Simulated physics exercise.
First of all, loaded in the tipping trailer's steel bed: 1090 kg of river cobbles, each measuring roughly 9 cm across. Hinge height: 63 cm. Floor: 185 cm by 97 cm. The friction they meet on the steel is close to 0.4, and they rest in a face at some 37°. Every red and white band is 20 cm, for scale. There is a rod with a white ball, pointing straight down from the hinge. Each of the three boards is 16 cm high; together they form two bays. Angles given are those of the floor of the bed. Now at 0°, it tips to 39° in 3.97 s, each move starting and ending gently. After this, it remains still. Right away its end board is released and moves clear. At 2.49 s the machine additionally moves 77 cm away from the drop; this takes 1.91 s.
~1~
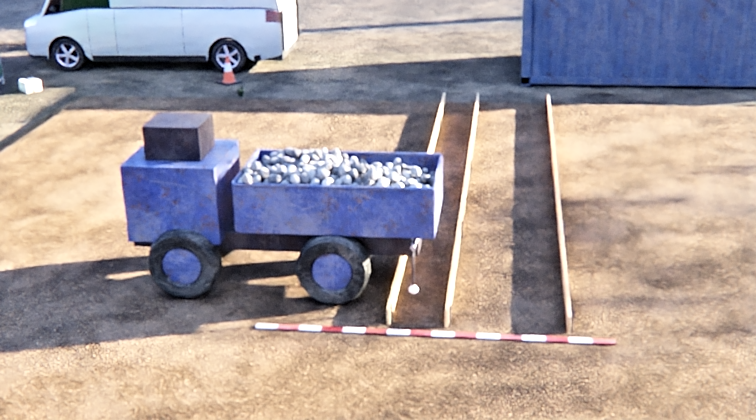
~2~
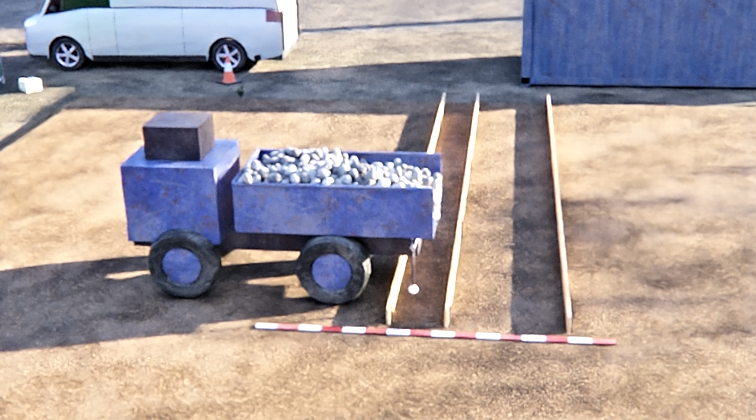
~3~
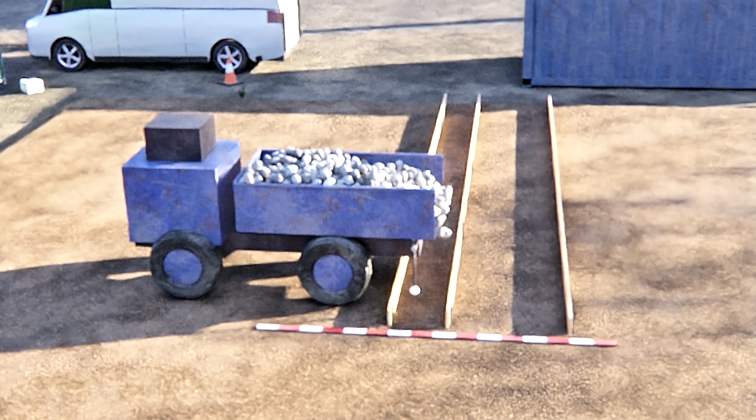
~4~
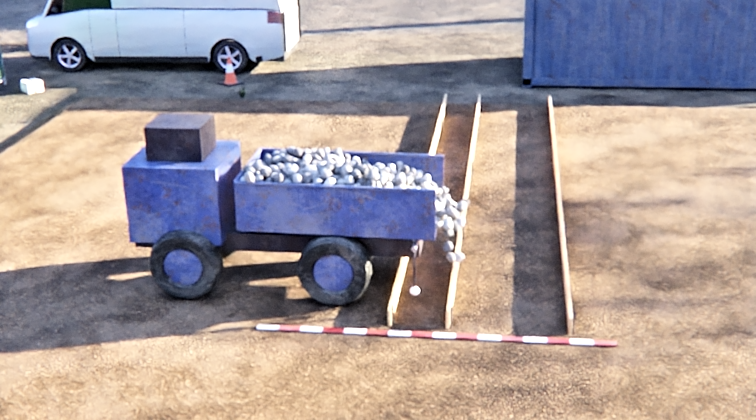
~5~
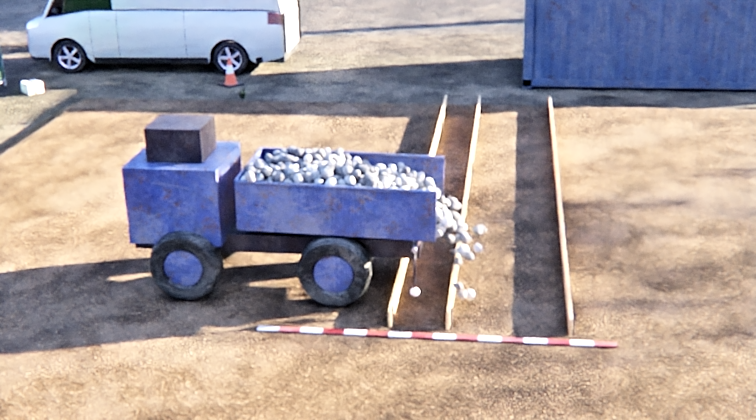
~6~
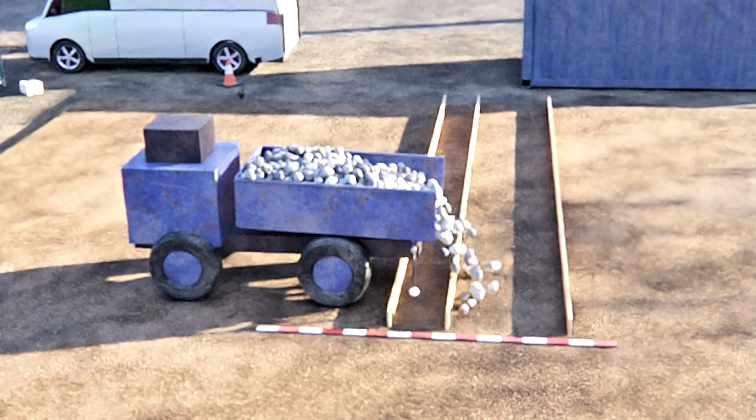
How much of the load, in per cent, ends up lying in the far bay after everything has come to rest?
Roughly 65 per cent of it.
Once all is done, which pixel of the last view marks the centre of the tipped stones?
Somewhere around (477, 276) in the last picture.
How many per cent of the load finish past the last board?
Load fraction: Approx. 0 %.
A little later the floor is at 33°; 41 % in the bed, 9 % in the near bay, 50 % in the far bay; the foremost stones are at (559, 285).
Then the floor is at 39°; 0 % in the bed, 3 % short of the bays, 31 % in the near bay, 66 % in the far bay; the foremost stones are at (577, 279).
Later still the floor is at 39°; 0 % in the bed, 4 % short of the bays, 30 % in the near bay, 66 % in the far bay; the foremost stones are at (578, 284).
In the end the floor is at 39°; 0 % in the bed, 4 % short of the bays, 30 % in the near bay, 66 % in the far bay; the foremost stones are at (578, 284).
